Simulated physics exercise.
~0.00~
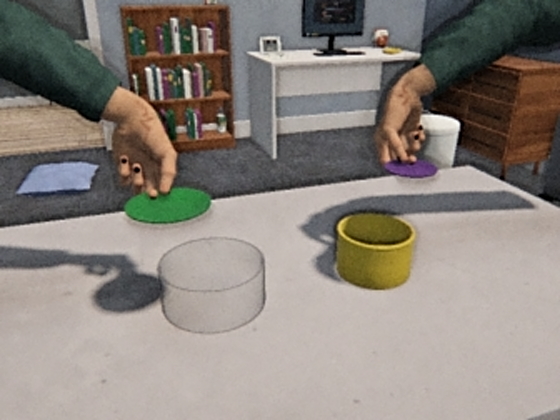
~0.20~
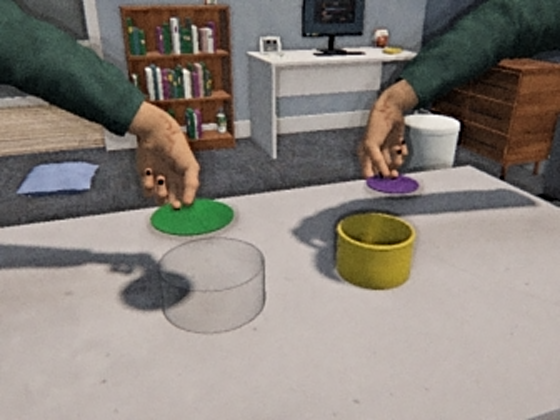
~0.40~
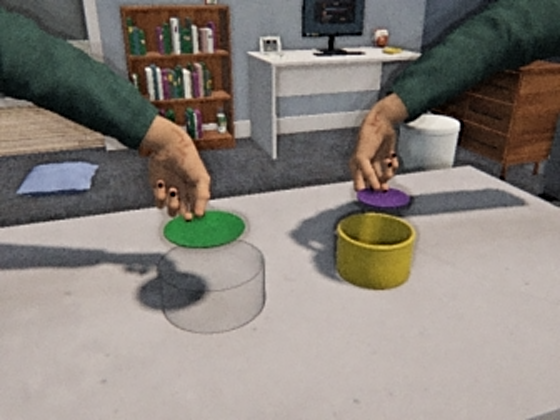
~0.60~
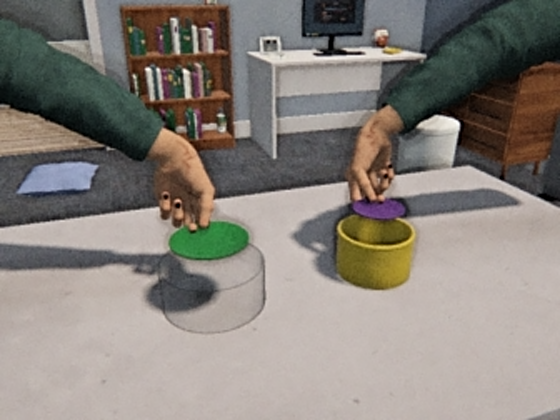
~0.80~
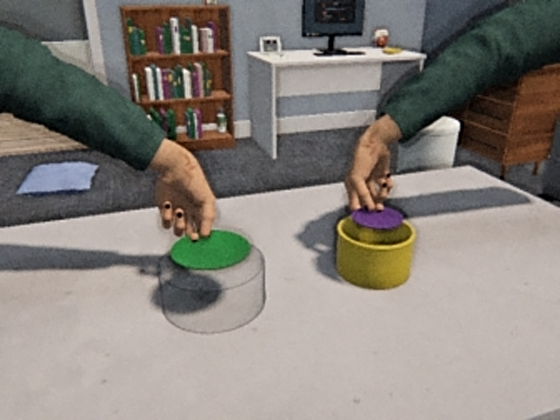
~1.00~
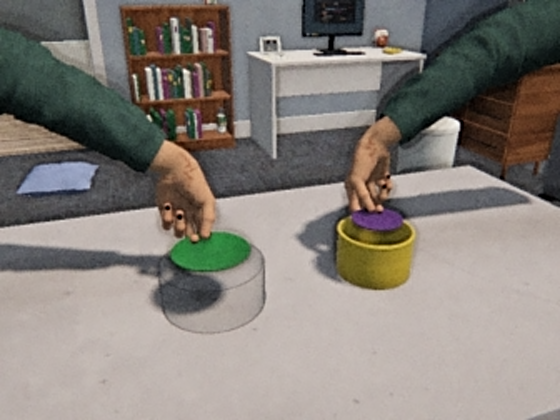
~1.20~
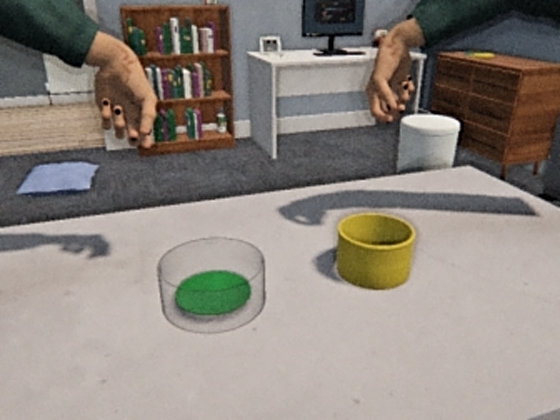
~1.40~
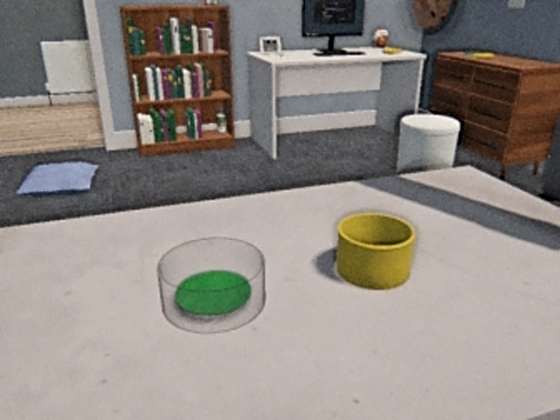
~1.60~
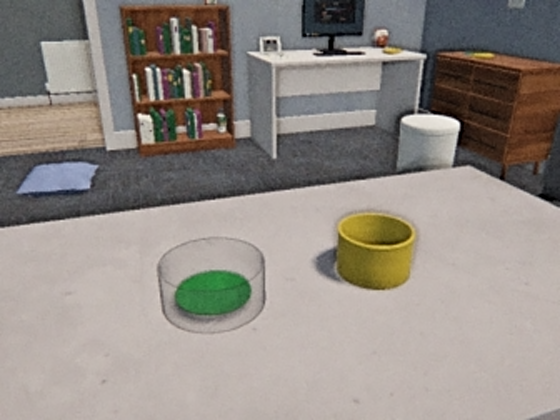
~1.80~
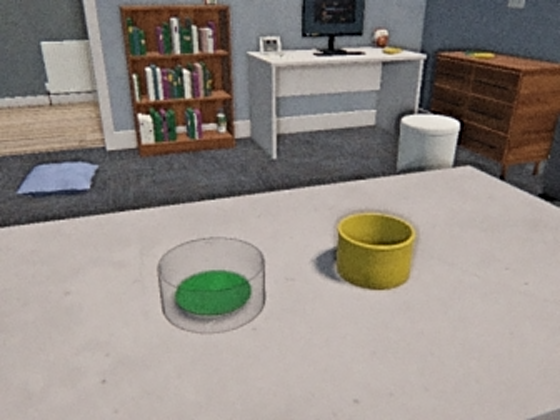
Two hands lowered a green disc toward a clear glass container and a smaller purple disc toward a yellow one, then let go and withdrew. The green disc dropped to the bottom of the glass, while the purple one disappeared inside the yellow container.
